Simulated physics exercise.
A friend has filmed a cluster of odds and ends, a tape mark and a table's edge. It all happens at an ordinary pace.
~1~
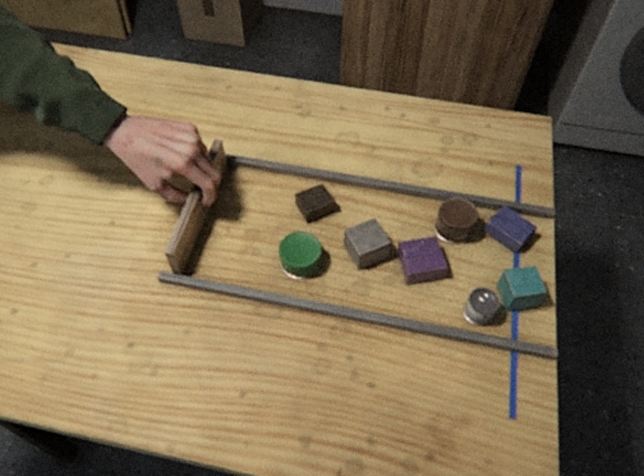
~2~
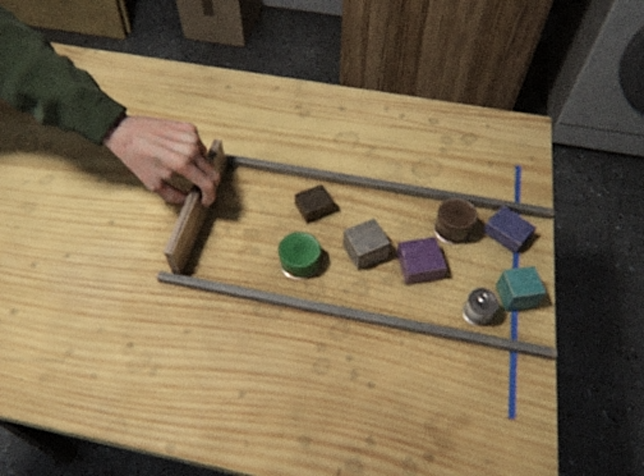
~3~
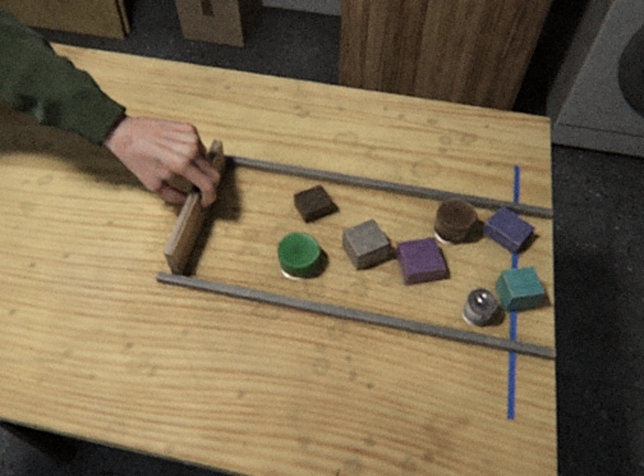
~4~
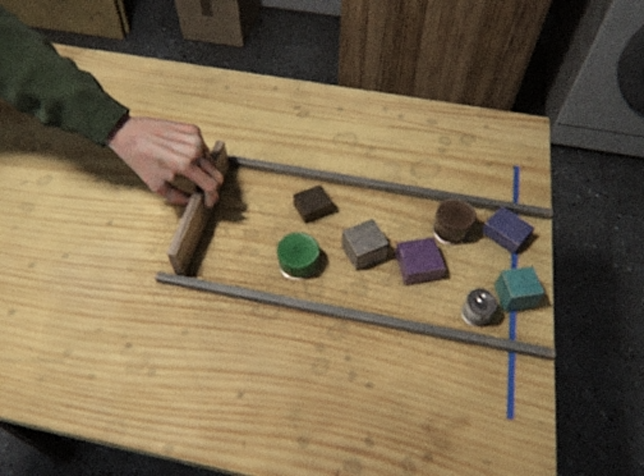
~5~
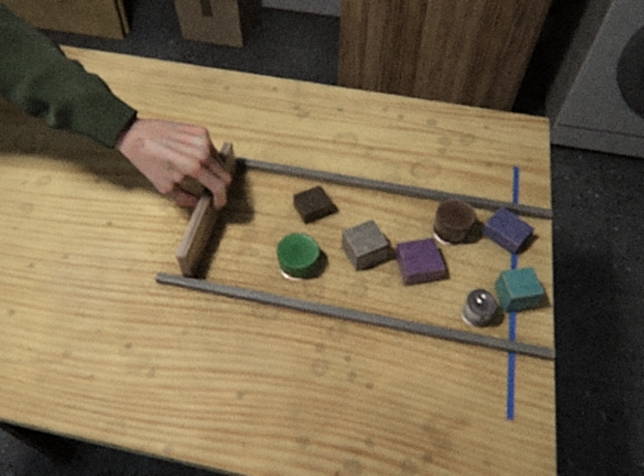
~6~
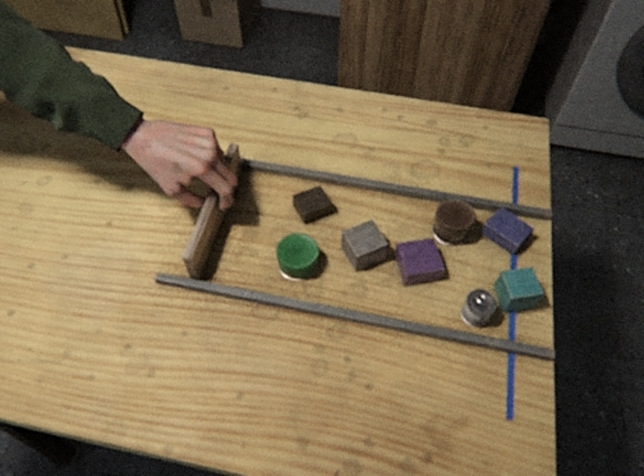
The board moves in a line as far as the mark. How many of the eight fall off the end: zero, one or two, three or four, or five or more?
As it turns out, the number that fall off is five or more.
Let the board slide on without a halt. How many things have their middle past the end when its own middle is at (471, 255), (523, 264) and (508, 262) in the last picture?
It would be 2, 5 and 4.
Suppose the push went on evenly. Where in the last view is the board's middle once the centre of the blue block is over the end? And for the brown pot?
Its middle is around (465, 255) and around (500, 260).
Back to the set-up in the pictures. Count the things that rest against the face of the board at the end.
In contact: 3.
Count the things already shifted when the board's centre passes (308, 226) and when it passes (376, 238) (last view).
First 2, then 4.
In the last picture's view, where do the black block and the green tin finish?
The black block at (533, 241), the green tin at (538, 305).
Early on, none off yet; turquoise block at rest near (518, 290); blue block at rest near (507, 231); white tin at rest near (478, 308).
A while later, none off yet; turquoise block moving near (522, 292); blue block travelled a little near (524, 232); white tin travelled a little near (492, 316).
Finally, the number that fall off is five or more; lost, purple block, brown pot, white tin, blue block and turquoise block.
